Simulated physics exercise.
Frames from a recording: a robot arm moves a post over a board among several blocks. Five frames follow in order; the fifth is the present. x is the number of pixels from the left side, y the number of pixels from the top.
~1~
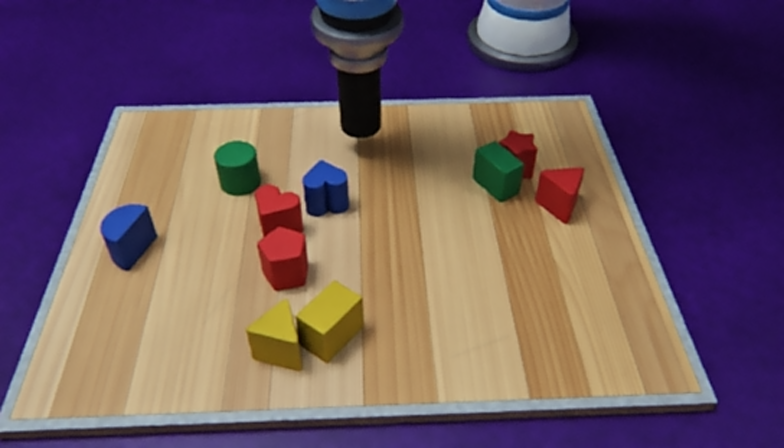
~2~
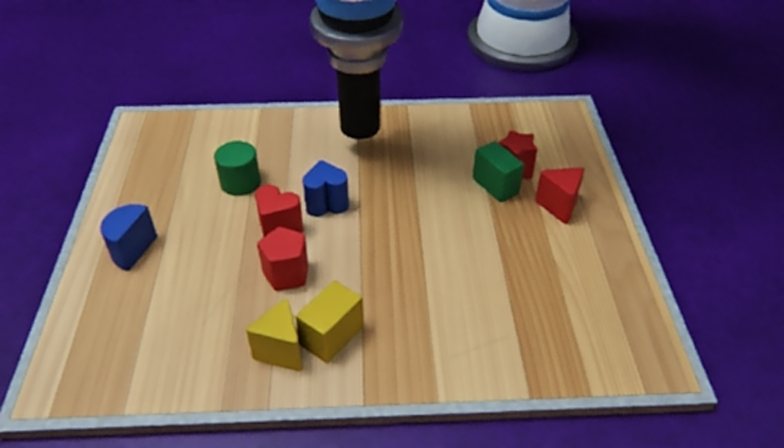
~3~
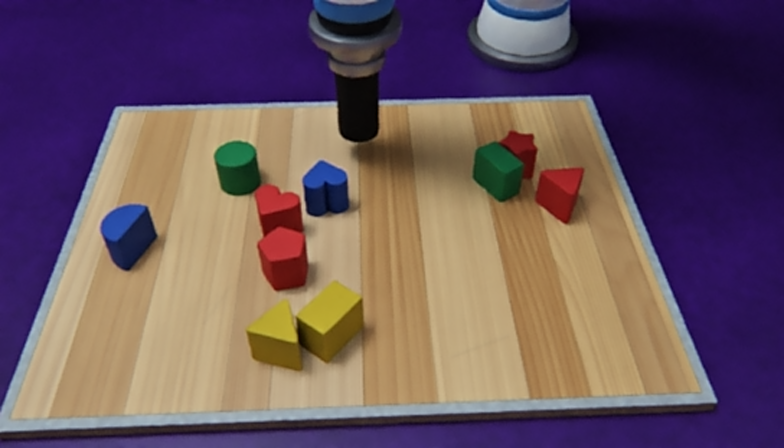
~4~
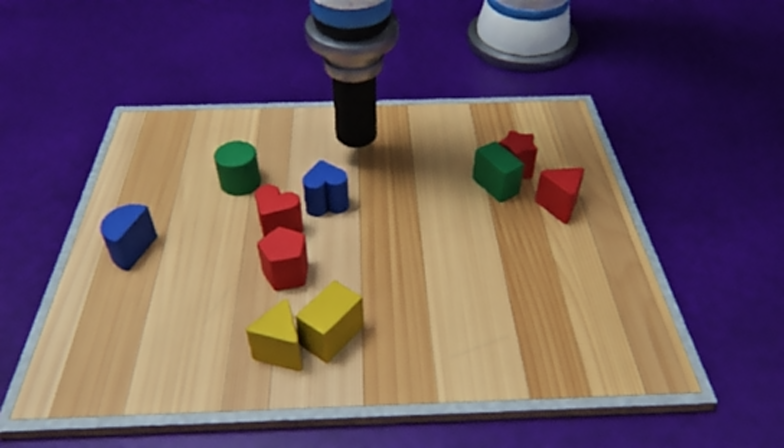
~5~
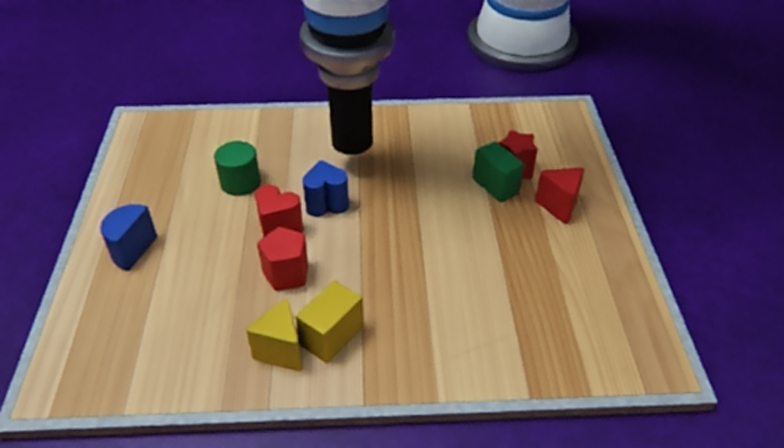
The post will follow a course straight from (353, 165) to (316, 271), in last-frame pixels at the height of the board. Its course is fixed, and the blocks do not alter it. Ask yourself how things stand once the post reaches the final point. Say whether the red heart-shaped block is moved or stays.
At the end of the path, the red heart-shaped block has moved off its old spot.
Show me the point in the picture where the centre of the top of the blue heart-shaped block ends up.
The point I'd pick in the picture is (269, 246).
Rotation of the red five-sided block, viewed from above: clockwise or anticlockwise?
If we look at it from overhead, the red five-sided block pivots counter-clockwise.
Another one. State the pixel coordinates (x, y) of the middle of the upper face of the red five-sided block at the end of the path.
Its top middle: (247, 274).
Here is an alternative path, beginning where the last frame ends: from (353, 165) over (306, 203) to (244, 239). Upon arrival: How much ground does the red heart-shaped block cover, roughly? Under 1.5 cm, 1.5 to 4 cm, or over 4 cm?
It's set to move over 4 cm.
The first path, step by step. One third of the way, post (341, 175); red heart-shaped block (272, 201); blue heart-shaped block (316, 188).
Two thirds of the way, post (328, 212); red heart-shaped block (261, 214), turned 85° clockwise; red five-sided block (273, 253), turned 15° anticlockwise; blue heart-shaped block (296, 226), turned 20° clockwise.
At the end, post (314, 249); red heart-shaped block (259, 215), turned 95° clockwise; red five-sided block (247, 274), turned 45° anticlockwise; blue heart-shaped block (269, 246), turned 50° clockwise; yellow rectangular block in place.
